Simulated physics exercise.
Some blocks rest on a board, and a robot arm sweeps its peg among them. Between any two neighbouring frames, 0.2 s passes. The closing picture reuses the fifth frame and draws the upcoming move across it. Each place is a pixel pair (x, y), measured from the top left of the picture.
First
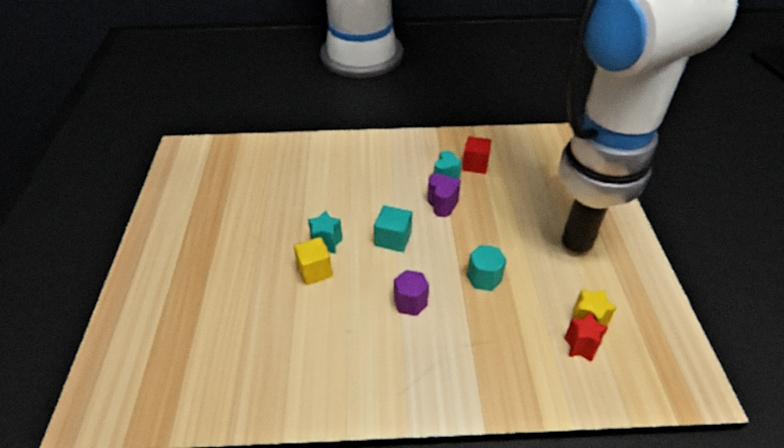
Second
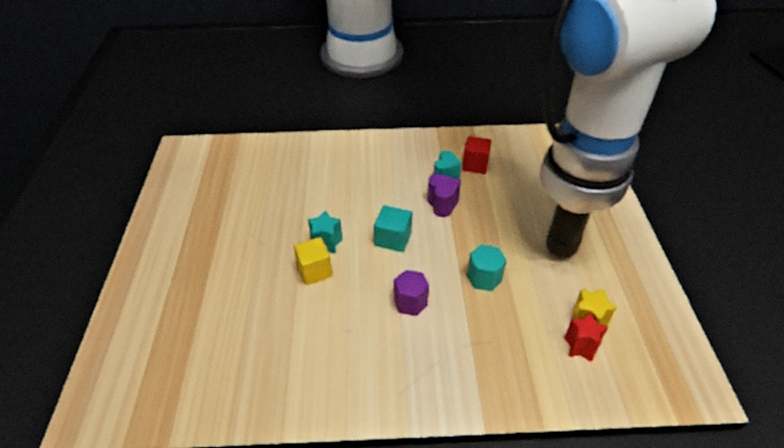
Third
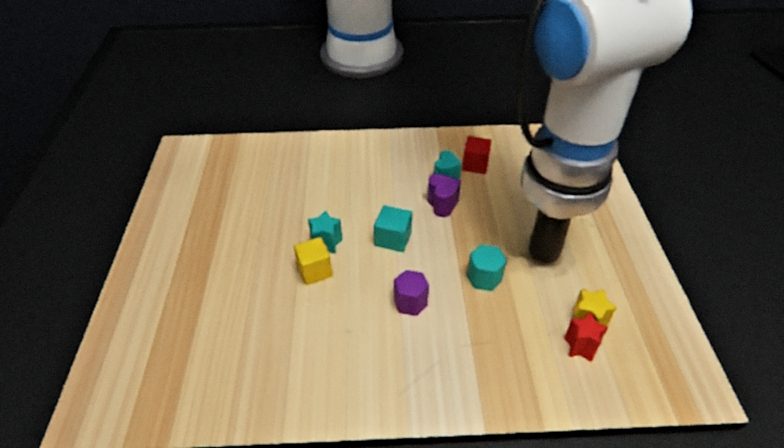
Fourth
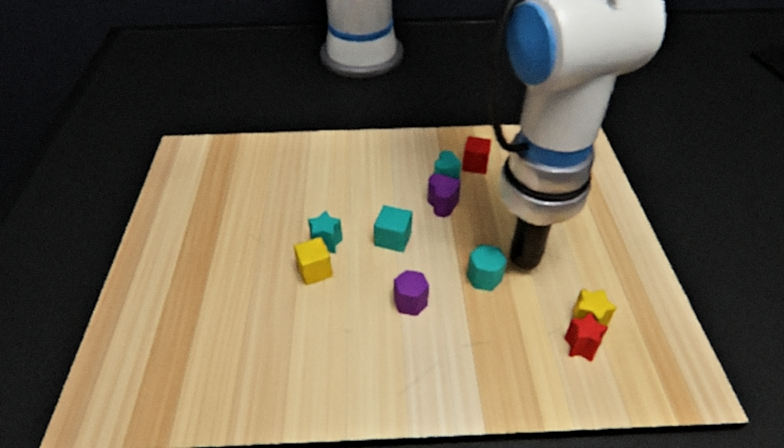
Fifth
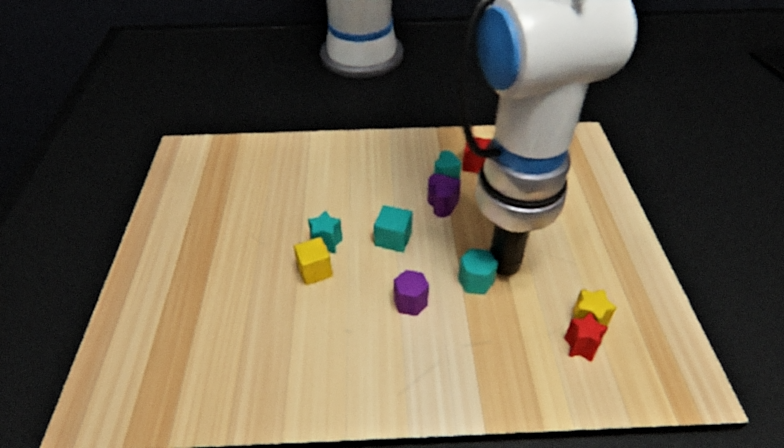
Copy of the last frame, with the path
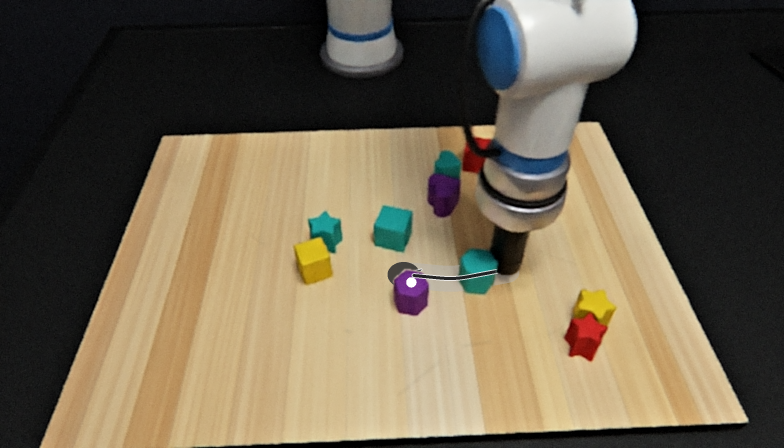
A robot arm sweeps its peg left across the board and nudges the turquoise hexagon slightly.
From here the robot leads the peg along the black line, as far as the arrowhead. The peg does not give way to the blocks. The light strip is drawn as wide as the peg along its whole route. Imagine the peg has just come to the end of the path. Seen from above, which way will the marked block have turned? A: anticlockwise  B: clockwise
My pick is B.
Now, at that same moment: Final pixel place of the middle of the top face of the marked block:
The top centre is at (389, 293).
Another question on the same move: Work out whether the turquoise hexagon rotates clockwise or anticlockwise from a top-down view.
Twists anticlockwise.
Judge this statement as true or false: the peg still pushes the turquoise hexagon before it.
The statement is false.
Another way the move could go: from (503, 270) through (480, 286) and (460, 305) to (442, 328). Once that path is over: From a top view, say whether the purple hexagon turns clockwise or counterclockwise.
From the top: Clockwise.
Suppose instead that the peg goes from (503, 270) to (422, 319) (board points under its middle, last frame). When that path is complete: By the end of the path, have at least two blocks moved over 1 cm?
My answer is yes.
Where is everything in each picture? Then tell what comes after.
The first frame shows lower end of the peg at (577, 242), tops of blocks, turquoise square at (393, 218), purple hexagon at (411, 282), turquoise hexagon at (488, 257).
The second frame shows peg at (561, 247), blocks as before.
The third frame shows peg at (544, 252), blocks as before.
The fourth frame shows peg at (525, 258), blocks as before.
The fifth frame shows peg at (505, 264), turquoise square at (393, 218), purple hexagon at (411, 282), turquoise hexagon at (479, 261).
The drawn path runs from (503, 270) by way of (471, 276) and (437, 278) to (404, 275); the dot is on the purple hexagon.
The first path, step by step. One third of the way, peg at (472, 270); turquoise hexagon at (449, 272), turned 25° anticlockwise.
Two thirds of the way, peg at (438, 271); purple hexagon at (392, 291), turned 20° clockwise; turquoise hexagon at (425, 281), turned 50° anticlockwise.
At the end, peg at (404, 268); turquoise square not moved; purple hexagon at (389, 293), turned 25° clockwise; turquoise hexagon at (423, 283), turned 60° anticlockwise.
